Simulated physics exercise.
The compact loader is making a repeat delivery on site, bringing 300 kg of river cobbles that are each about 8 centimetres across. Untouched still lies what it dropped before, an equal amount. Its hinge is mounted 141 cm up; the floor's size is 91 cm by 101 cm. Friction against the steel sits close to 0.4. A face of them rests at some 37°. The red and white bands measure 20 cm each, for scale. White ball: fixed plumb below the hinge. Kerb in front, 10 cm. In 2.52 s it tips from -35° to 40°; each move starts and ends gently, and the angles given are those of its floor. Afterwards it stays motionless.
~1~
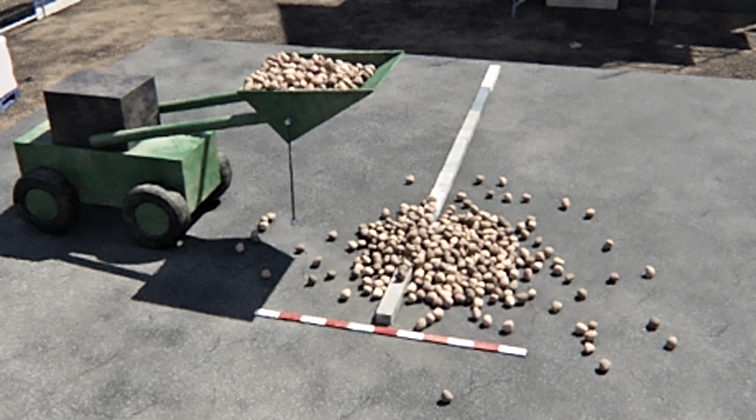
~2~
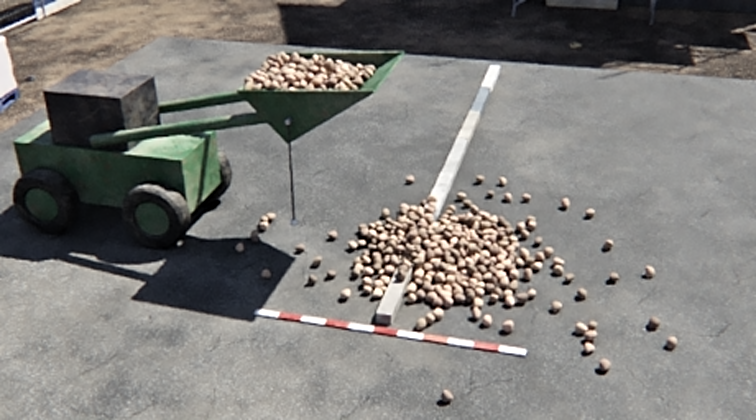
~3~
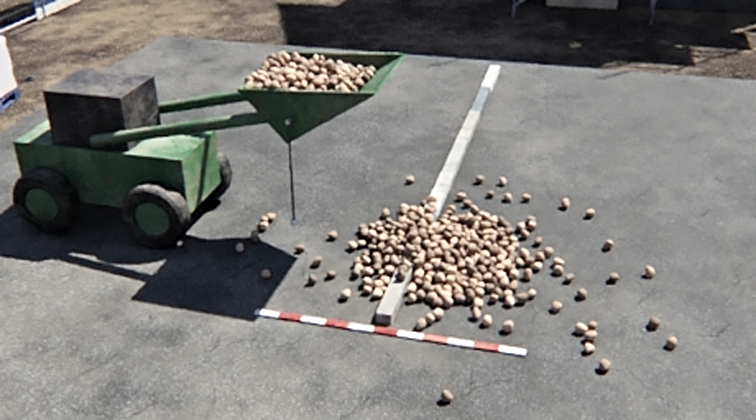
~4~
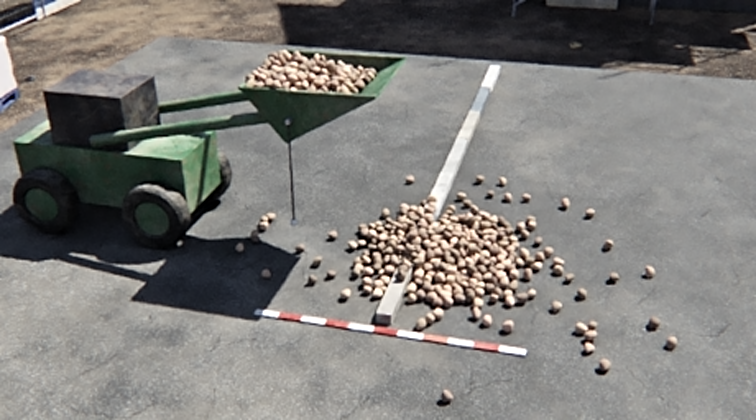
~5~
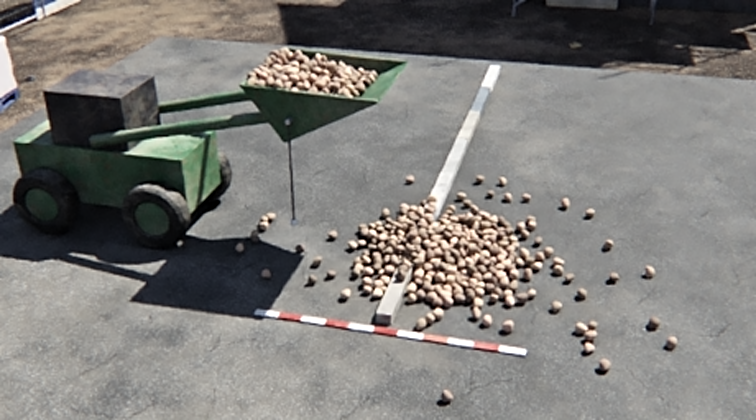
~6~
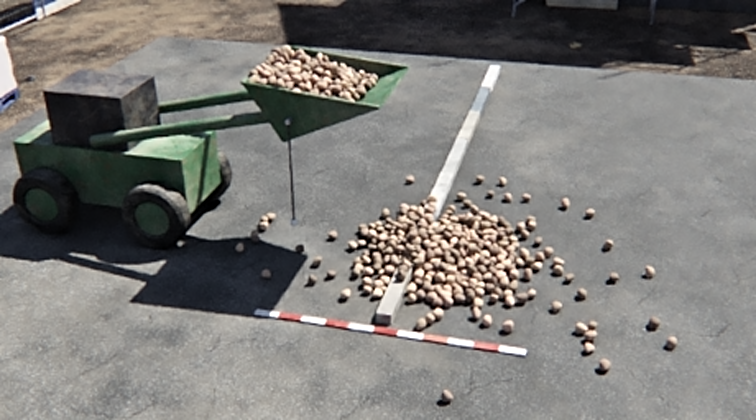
A green toy-like loader held a bucket full of round brown stones, and after barely moving, the bucket slowly tilted down a little toward the right, while the scattered pile on the ground stayed still.
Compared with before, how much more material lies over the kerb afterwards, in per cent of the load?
Some 48 per cent of a load more.
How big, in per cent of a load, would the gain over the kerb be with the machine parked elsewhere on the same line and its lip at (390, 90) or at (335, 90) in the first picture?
The first would add some 70 per cent and the second some 5 per cent.
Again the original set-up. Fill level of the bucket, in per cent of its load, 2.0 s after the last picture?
Estimate: 5 % remaining inside, roughly.
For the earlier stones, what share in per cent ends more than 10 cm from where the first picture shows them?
Roughly 10 per cent of them.
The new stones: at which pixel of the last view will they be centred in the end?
They come to rest centred about (418, 240).
Then, 1.3 s after the last picture the floor is at 28°; in per cent of one load, 90 in the bucket, 43 on this side of the kerb, 67 over the kerb; the foremost stones are at (623, 308).
Then, 2.0 s after the last picture the floor is at 40°; in per cent of one load, 6 in the bucket, 96 on this side of the kerb, 98 over the kerb; the foremost stones are at (623, 308).
Then, 2.4 s after the last picture the floor is at 40°; in per cent of one load, 0 in the bucket, 88 on this side of the kerb, 112 over the kerb; the foremost stones are at (623, 308).
Then, 4.9 s after the last picture the floor is at 40°; in per cent of one load, 0 in the bucket, 85 on this side of the kerb, 115 over the kerb; the foremost stones are at (623, 308). Net gain over the kerb, 48.
